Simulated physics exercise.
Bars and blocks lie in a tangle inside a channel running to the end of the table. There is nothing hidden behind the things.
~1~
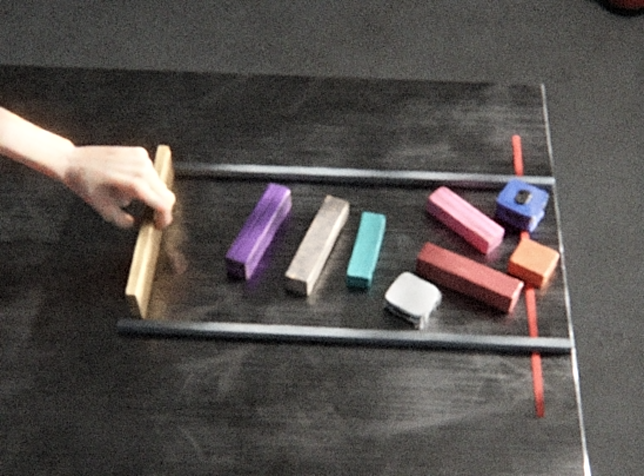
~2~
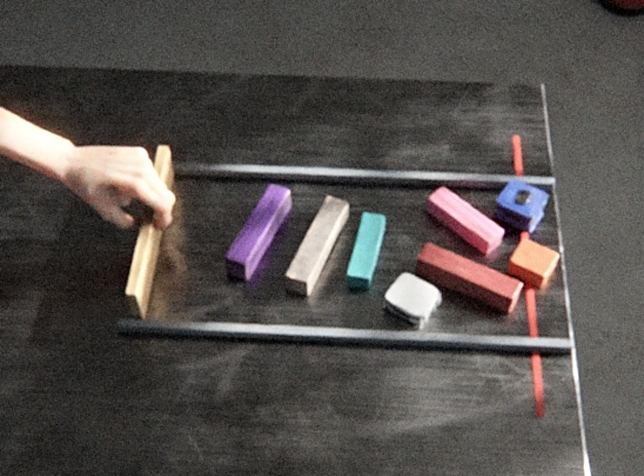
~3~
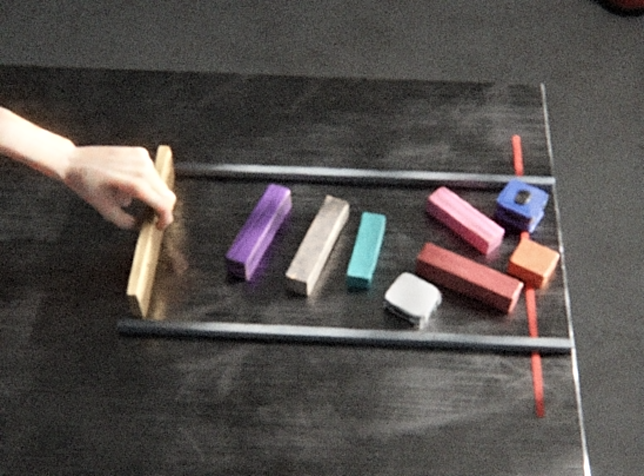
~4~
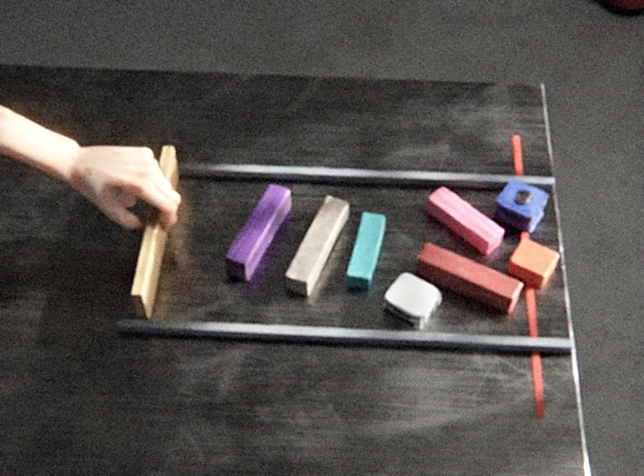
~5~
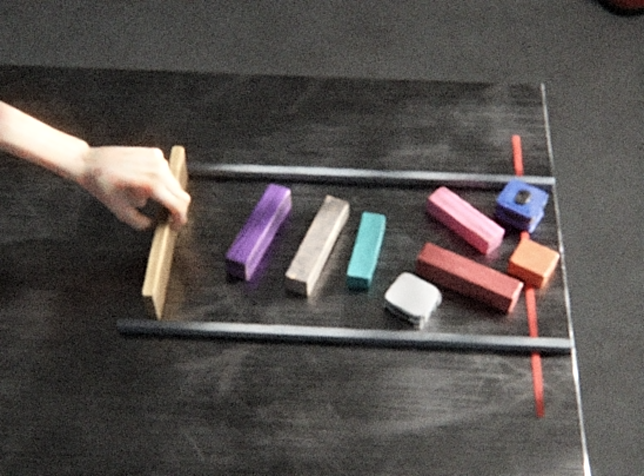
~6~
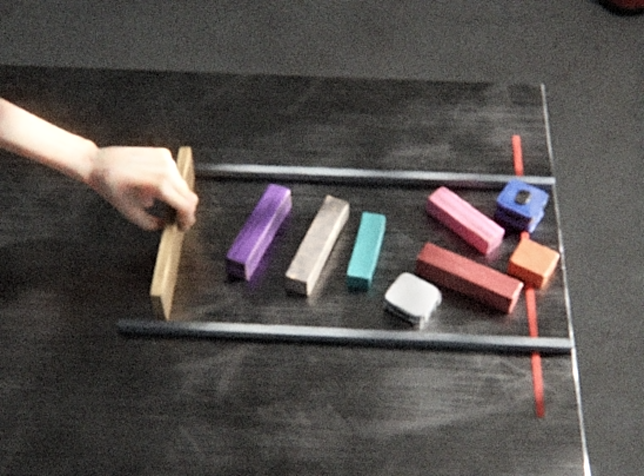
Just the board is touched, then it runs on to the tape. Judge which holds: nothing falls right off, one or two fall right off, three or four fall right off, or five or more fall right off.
Lost: Five or more.
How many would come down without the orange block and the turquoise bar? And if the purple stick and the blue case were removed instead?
Tally per try: 3 / 2.
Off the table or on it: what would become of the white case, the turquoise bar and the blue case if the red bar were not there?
The white case does not fall, the turquoise bar comes down, the blue case comes down.
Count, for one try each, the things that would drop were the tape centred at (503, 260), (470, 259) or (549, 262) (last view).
Per try: 3; 3; 7.
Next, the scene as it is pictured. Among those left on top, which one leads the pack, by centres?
Closest at the end: The grey bar.
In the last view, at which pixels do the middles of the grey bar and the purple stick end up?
Listed as asked: First (565, 257), and then (539, 243).
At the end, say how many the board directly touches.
Total: 2.
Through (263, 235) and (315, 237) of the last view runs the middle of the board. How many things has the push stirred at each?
That gives 1 for the first and 3 for the second.
A little later, none off yet; orange block at rest near (533, 263); blue case at rest near (520, 206); red bar at rest near (467, 278).
When it is over, the number that fall off is five or more; down, turquoise bar, pink stick, red bar, blue case and orange block.
